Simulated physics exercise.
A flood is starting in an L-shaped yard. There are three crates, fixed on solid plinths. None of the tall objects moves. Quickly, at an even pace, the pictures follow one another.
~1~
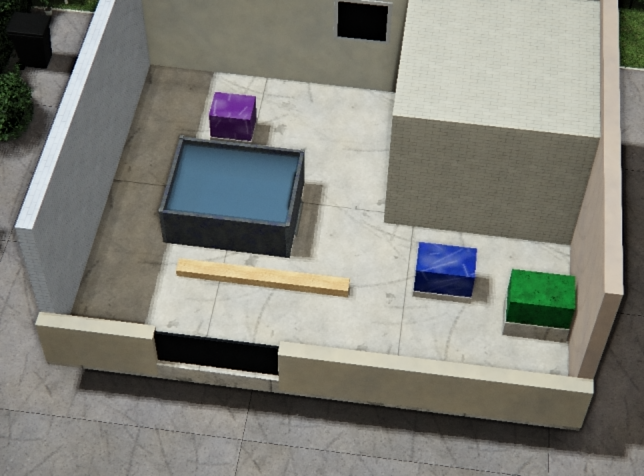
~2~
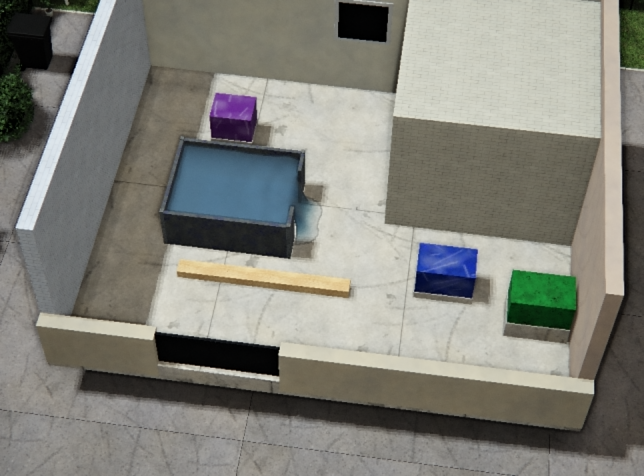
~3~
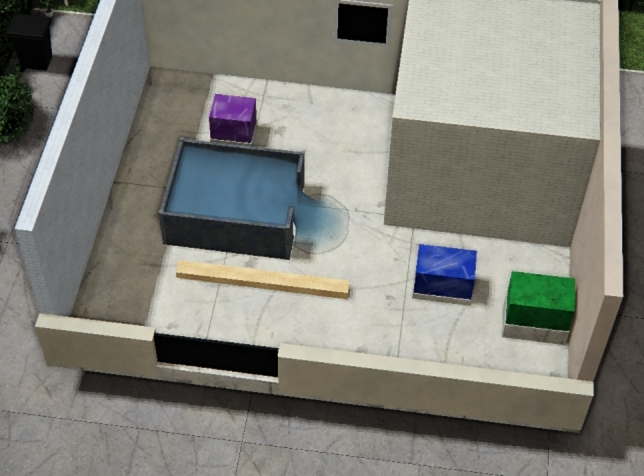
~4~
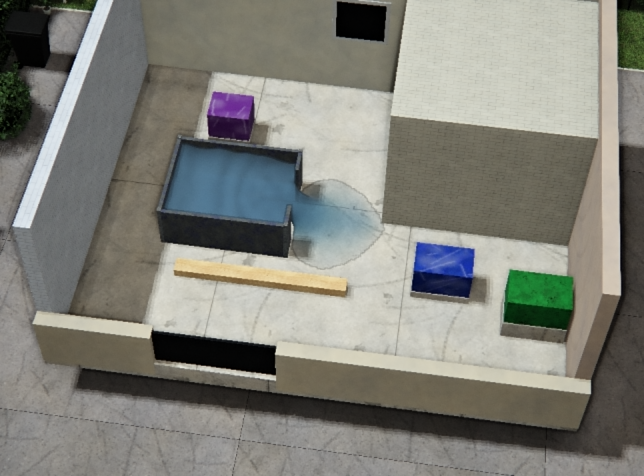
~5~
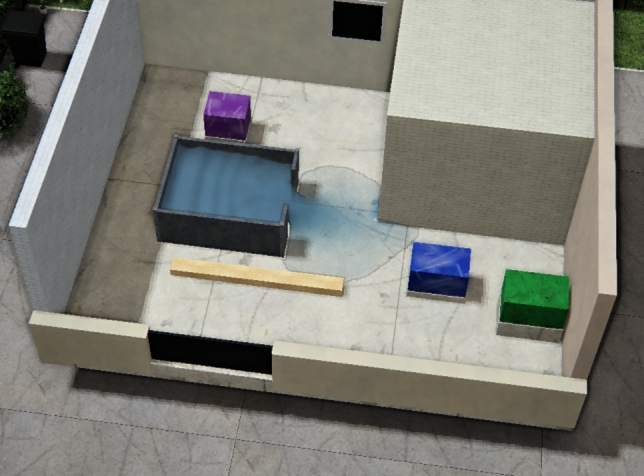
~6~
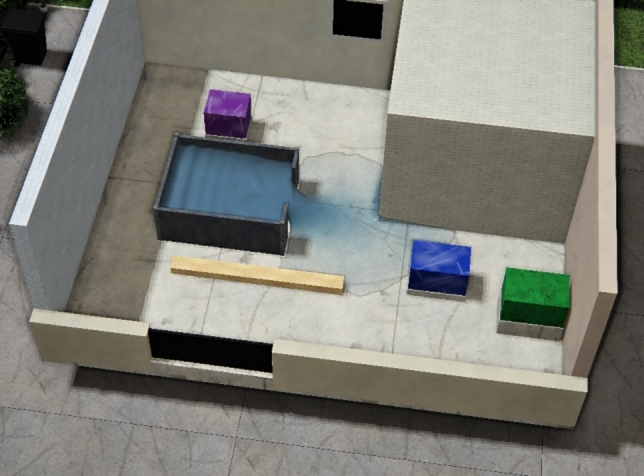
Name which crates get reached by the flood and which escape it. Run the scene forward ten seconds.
As I see it, the blue crate has too short a plinth. The purple crate has a tall enough plinth. The green crate has a tall enough plinth.
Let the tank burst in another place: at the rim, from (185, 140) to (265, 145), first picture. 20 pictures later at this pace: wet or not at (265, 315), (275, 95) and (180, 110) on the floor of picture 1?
First: Spared by the leak. Second: Reached by the flood. Third: Reached by the flood.
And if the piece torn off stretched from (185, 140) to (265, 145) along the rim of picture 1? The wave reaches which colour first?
Answer: The purple crate.
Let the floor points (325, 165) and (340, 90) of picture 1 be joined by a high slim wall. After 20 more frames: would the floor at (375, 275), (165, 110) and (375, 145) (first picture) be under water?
Outcome by spot, in order - watered, unwatered, watered.
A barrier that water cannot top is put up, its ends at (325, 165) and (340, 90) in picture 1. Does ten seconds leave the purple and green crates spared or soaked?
Well, the purple crate stays untouched and the green crate stays untouched then.
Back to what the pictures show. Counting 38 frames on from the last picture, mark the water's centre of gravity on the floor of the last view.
About (349, 229).
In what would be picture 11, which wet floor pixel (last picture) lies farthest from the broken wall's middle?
My estimate: Roughly (558, 288).
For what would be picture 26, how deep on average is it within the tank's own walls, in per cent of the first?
Near 40 in a hundred.
A moment on, water covers 25 % of the floor; the blue crate water round its plinth, the purple crate not reached, the green crate not reached.
Next, water covers 35 % of the floor; the blue crate water round its plinth, the purple crate not reached, the green crate water round its plinth.
Then, water covers 50 % of the floor; the blue crate water round its plinth, the purple crate water round its plinth, the green crate water round its plinth.
Later, water covers 70 % of the floor; the blue crate water round its plinth, the purple crate water round its plinth, the green crate water round its plinth.
In the end, water covers 100 % of the floor; the blue crate was topped, the purple crate stayed above the water, the green crate stayed above the water.
